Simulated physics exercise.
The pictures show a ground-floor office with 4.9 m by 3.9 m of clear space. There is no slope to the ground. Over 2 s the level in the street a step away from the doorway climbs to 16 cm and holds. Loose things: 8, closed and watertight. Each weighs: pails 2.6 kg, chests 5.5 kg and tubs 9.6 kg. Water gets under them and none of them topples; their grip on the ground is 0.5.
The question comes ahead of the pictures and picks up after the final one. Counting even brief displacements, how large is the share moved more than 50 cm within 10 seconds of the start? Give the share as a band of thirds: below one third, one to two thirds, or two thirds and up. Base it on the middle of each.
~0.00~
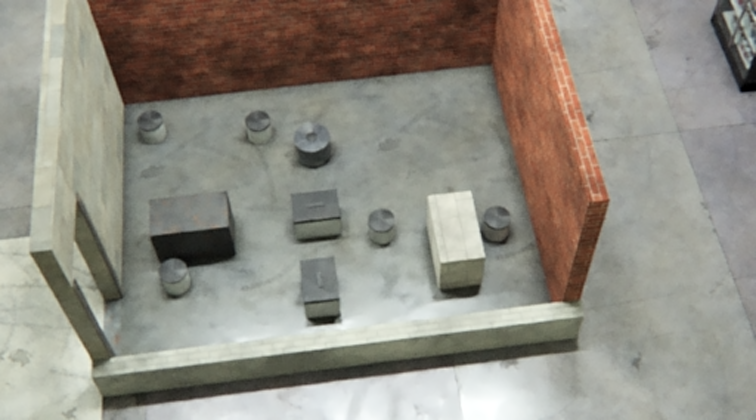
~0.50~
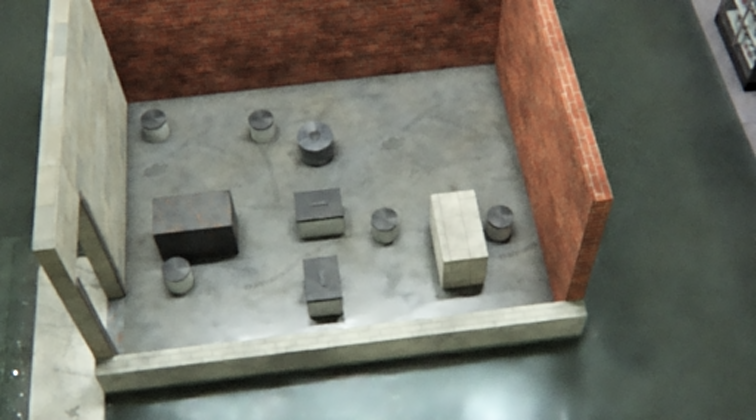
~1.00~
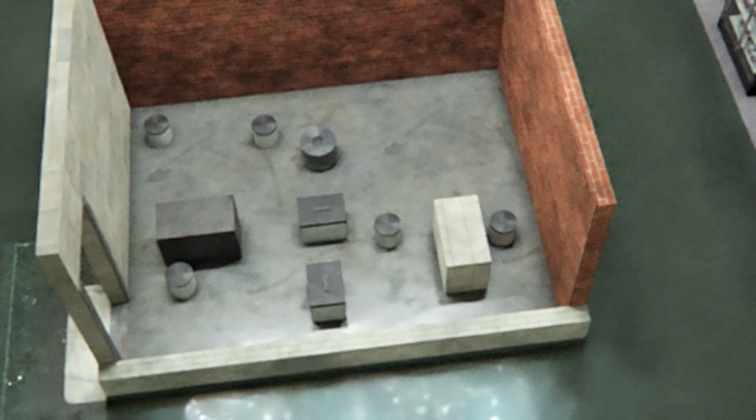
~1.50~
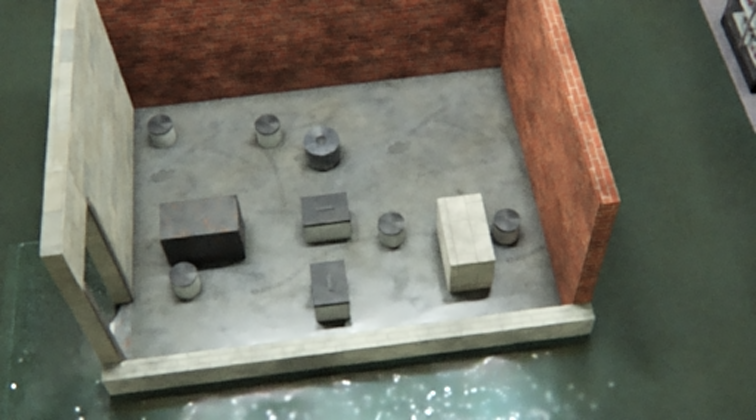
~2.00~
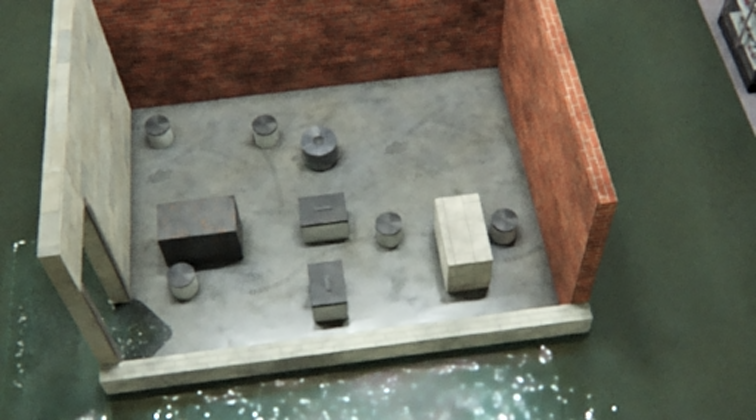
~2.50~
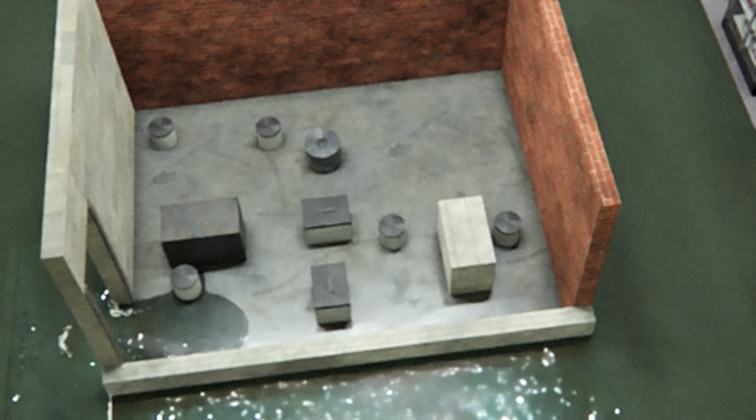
The share is one to two thirds.
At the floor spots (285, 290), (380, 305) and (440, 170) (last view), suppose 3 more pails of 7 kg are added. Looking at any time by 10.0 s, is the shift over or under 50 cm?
In turn: Past it, short of it, under.
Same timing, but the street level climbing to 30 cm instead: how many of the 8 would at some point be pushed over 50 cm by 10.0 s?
That would make 7 of them.
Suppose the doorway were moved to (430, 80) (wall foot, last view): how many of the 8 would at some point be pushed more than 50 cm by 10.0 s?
Then 4 of them would.
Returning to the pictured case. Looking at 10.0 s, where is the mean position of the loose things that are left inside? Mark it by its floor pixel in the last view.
Mean floor pixel: About (359, 152).
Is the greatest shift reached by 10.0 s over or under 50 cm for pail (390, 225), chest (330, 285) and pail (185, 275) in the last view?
Order as asked - a bigger shift, a bigger shift, a bigger shift.
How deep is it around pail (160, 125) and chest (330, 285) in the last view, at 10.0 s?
Close to 1 and 6 centimetres.
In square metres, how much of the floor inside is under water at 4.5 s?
Roughly 6.5 m2 of it is wet.
After 3.5 s 0 of 8 are over 50 cm from their spots; 1 afloat.
After 4.5 s 2 of 8 are over 50 cm from their spots; 1 afloat.
After 7.0 s 3 of 8 are over 50 cm from their spots; 1 afloat.
After 10.0 s 4 of 8 are over 50 cm from their spots, and 4 have been at some point; 4 afloat.
